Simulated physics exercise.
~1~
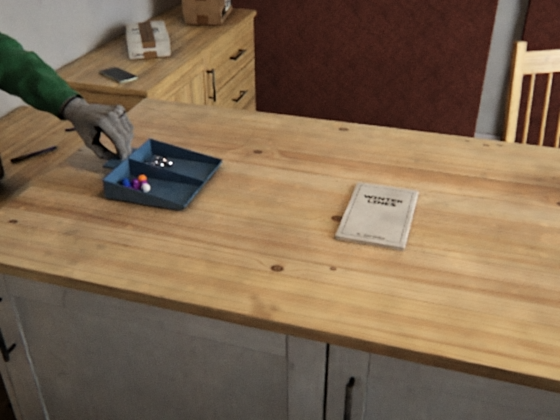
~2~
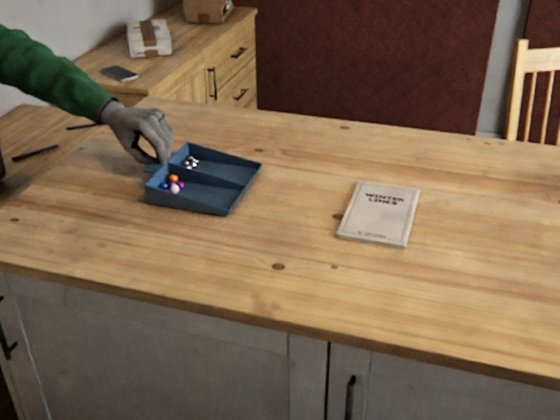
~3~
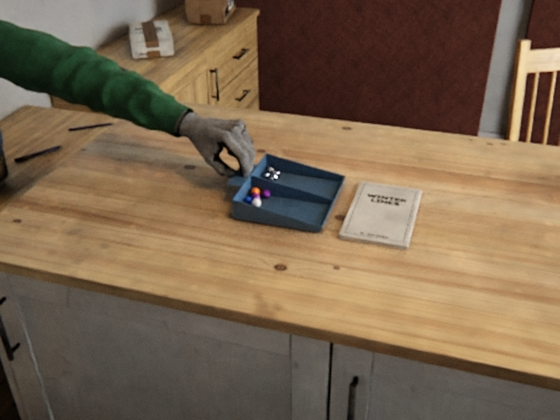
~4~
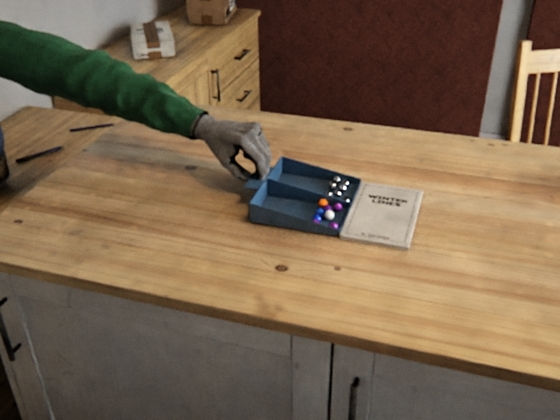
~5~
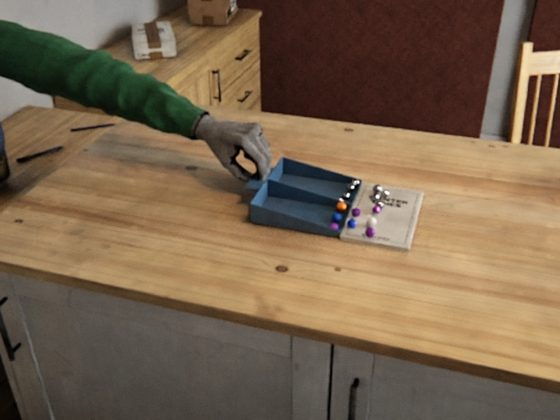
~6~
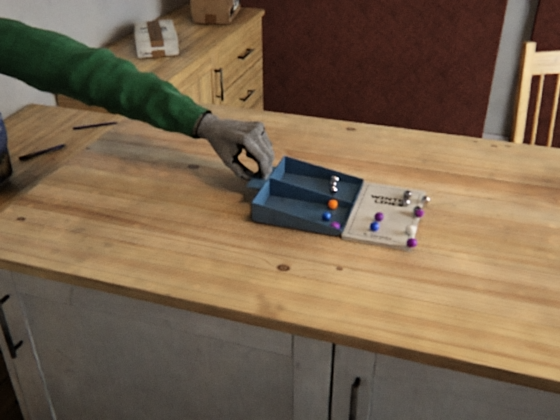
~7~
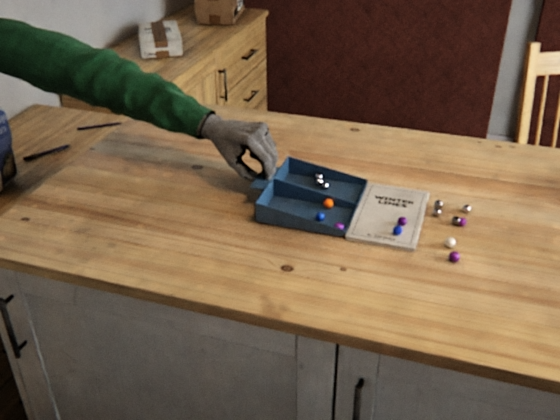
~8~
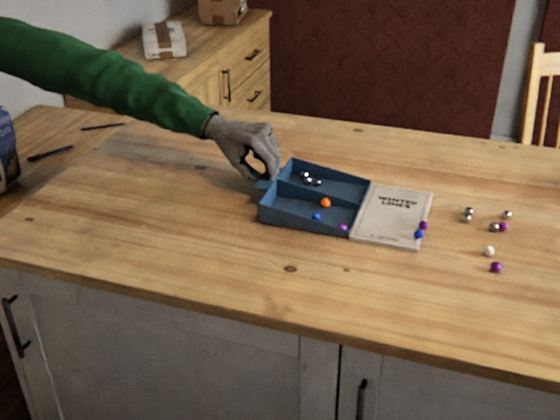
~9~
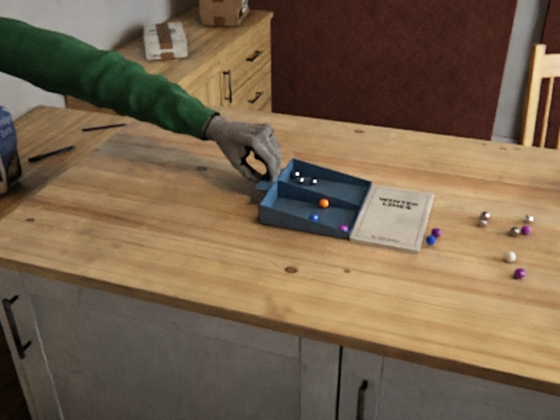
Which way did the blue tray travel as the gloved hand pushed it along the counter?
The tray travelled to the right, towards the thin book.
